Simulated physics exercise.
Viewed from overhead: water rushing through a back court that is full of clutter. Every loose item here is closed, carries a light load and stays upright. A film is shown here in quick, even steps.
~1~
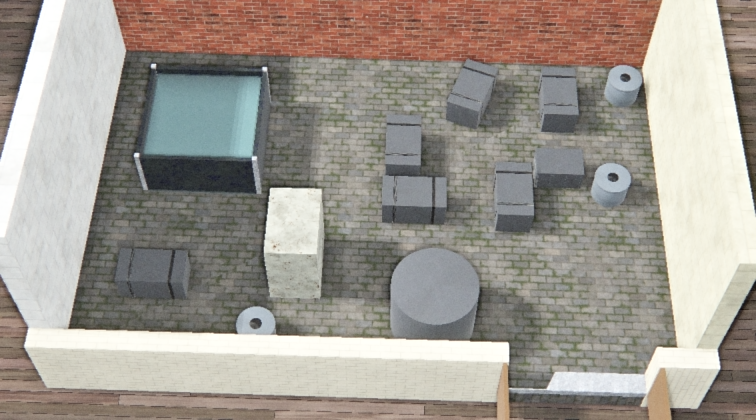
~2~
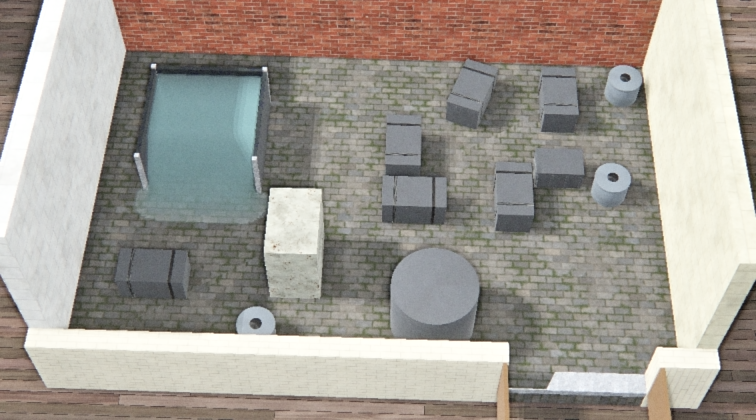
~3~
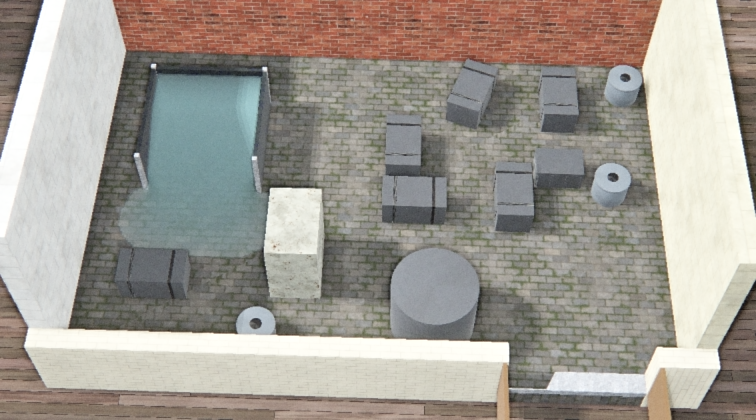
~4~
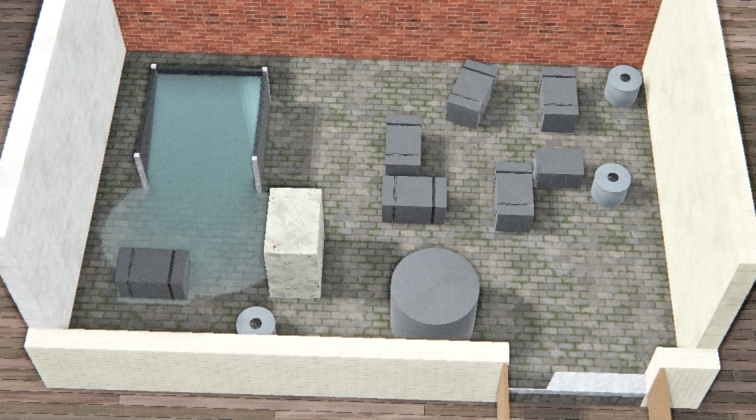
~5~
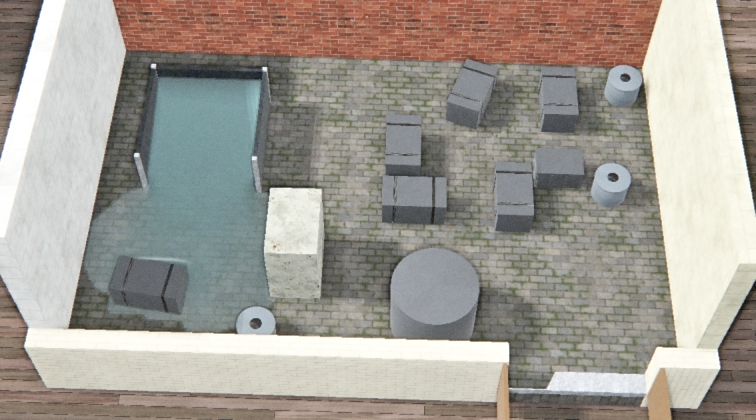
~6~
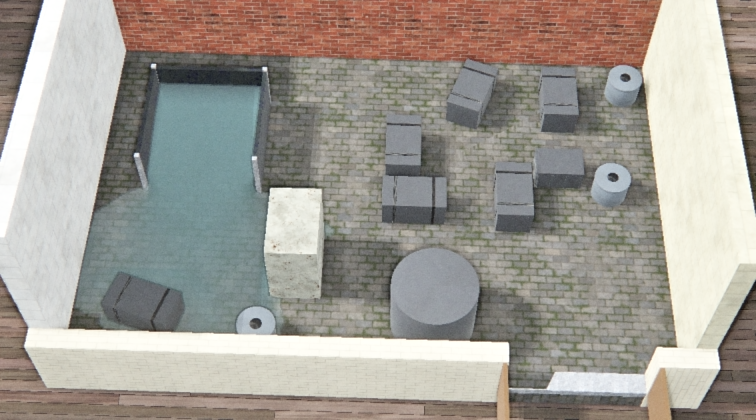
Water spreads from the tank across the paved court and shifts a dark trunk toward the front wall.
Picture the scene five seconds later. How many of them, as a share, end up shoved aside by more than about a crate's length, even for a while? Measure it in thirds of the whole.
The share is under a third of the whole.
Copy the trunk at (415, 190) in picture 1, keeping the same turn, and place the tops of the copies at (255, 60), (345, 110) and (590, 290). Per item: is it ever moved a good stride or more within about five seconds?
Results - 1: Doesn't go far; 2: Doesn't go far; 3: Doesn't go far.
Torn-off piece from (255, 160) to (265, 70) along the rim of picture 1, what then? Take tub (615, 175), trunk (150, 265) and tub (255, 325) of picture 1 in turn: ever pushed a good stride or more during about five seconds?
Went past that, fell short, fell short.
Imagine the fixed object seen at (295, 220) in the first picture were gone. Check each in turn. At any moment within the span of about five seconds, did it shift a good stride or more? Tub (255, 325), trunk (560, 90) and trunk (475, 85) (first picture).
Item one went the distance, item two stayed under the mark, item three stayed under the mark.
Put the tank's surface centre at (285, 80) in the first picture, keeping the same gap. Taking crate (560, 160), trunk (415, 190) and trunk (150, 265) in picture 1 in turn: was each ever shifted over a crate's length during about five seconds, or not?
Well, in order they come out as stayed within it, moved that far and moved that far.
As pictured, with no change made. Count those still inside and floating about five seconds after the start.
So that is 1.
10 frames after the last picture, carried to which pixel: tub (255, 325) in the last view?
Position: About (373, 278).
A moment on, 1 of 10 are well off their spots; 0 afloat.
Next, 2 of 10 are well off their spots; 1 afloat.
Later, 1 of 10 are well off their spots; 1 afloat.
In the end, 1 of 10 are well off their spots, and 2 have been at some point; 1 afloat.
